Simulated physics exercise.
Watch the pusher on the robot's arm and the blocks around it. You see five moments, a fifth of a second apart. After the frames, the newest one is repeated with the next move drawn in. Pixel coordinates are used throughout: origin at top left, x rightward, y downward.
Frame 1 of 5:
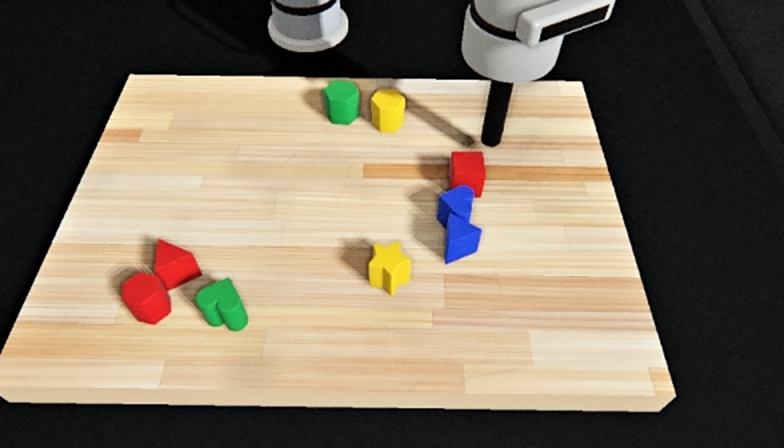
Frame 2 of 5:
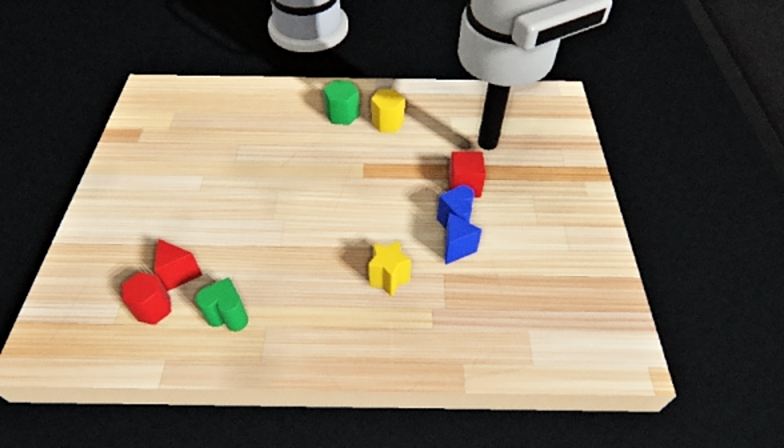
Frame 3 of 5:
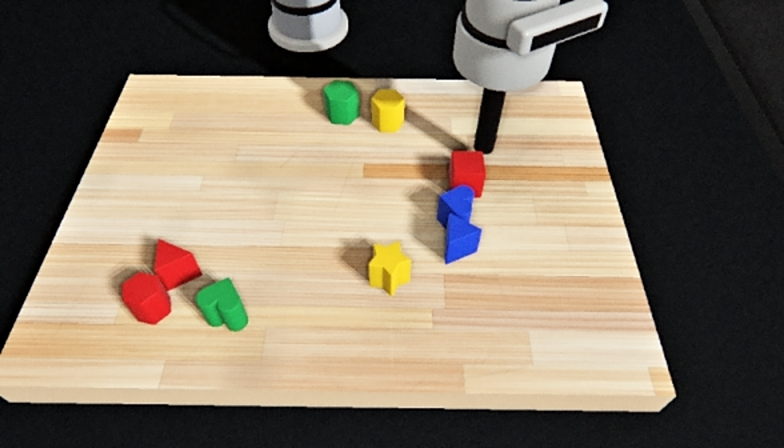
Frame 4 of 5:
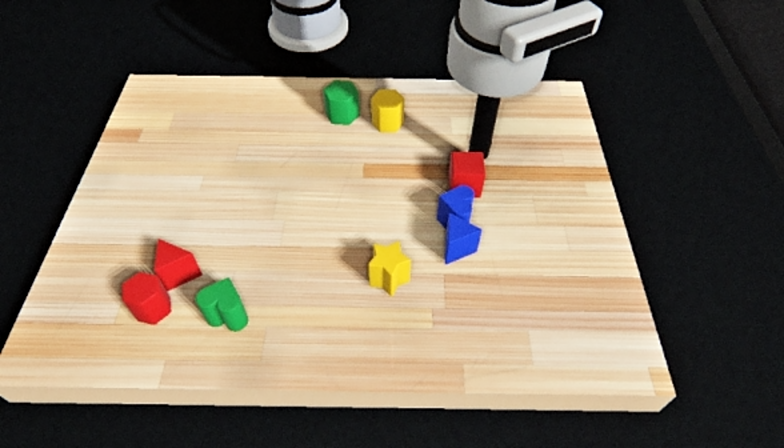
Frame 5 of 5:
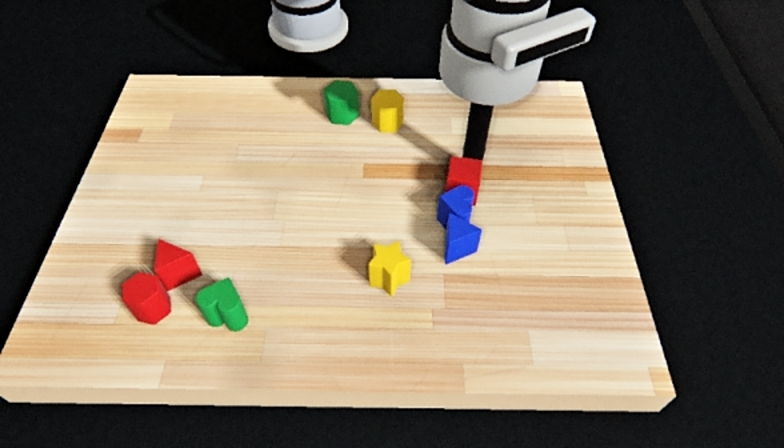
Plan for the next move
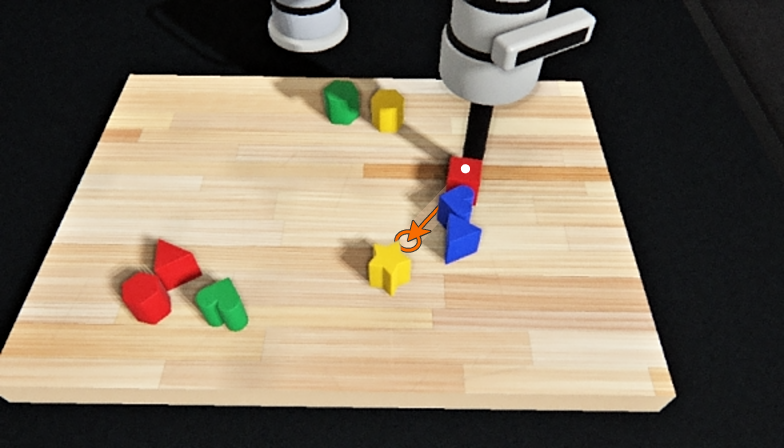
On a wooden board, a robot arm's pusher moves down and slightly nudges a red block.
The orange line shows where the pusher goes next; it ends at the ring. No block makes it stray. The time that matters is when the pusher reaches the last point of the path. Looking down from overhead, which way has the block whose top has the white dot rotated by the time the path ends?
It rotates counterclockwise.
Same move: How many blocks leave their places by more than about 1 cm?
The answer is three or more blocks.
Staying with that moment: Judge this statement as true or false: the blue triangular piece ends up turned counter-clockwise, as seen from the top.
That statement is accurate.
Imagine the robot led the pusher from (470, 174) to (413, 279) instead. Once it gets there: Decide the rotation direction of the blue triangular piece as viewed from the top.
Spin direction: Counter-clockwise.
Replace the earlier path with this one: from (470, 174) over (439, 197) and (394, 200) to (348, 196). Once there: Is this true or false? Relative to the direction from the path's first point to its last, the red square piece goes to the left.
The claim holds.
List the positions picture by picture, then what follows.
The first picture shows pusher tip (490, 141); block tops, yellow star (389, 256); blue heart-shaped block (459, 199); blue triangular piece (460, 228); red square piece (469, 162).
The second picture shows pusher (487, 144); blocks unchanged.
The third picture shows pusher (483, 149); blocks unchanged.
The fourth picture shows pusher (478, 154); blocks unchanged.
The fifth picture shows pusher (472, 161); yellow star (389, 256); blue heart-shaped block (459, 199); blue triangular piece (460, 228); red square piece (465, 169).
Path on the board, from (470, 174) directly to (408, 241); the dot is on the red square piece.
The first path, step by step. One third of the way, pusher (452, 182); blue heart-shaped block (450, 221), turned 15° clockwise; blue triangular piece (456, 248), turned 55° anticlockwise; red square piece (452, 194), turned 25° anticlockwise.
Two thirds of the way, pusher (430, 205); blue heart-shaped block (446, 244); blue triangular piece (460, 271), turned 70° anticlockwise; red square piece (443, 216), turned 35° anticlockwise.
At the end, pusher (409, 228); yellow star in place; blue heart-shaped block (451, 259); blue triangular piece (470, 286), turned 65° anticlockwise; red square piece (436, 231), turned 55° anticlockwise.
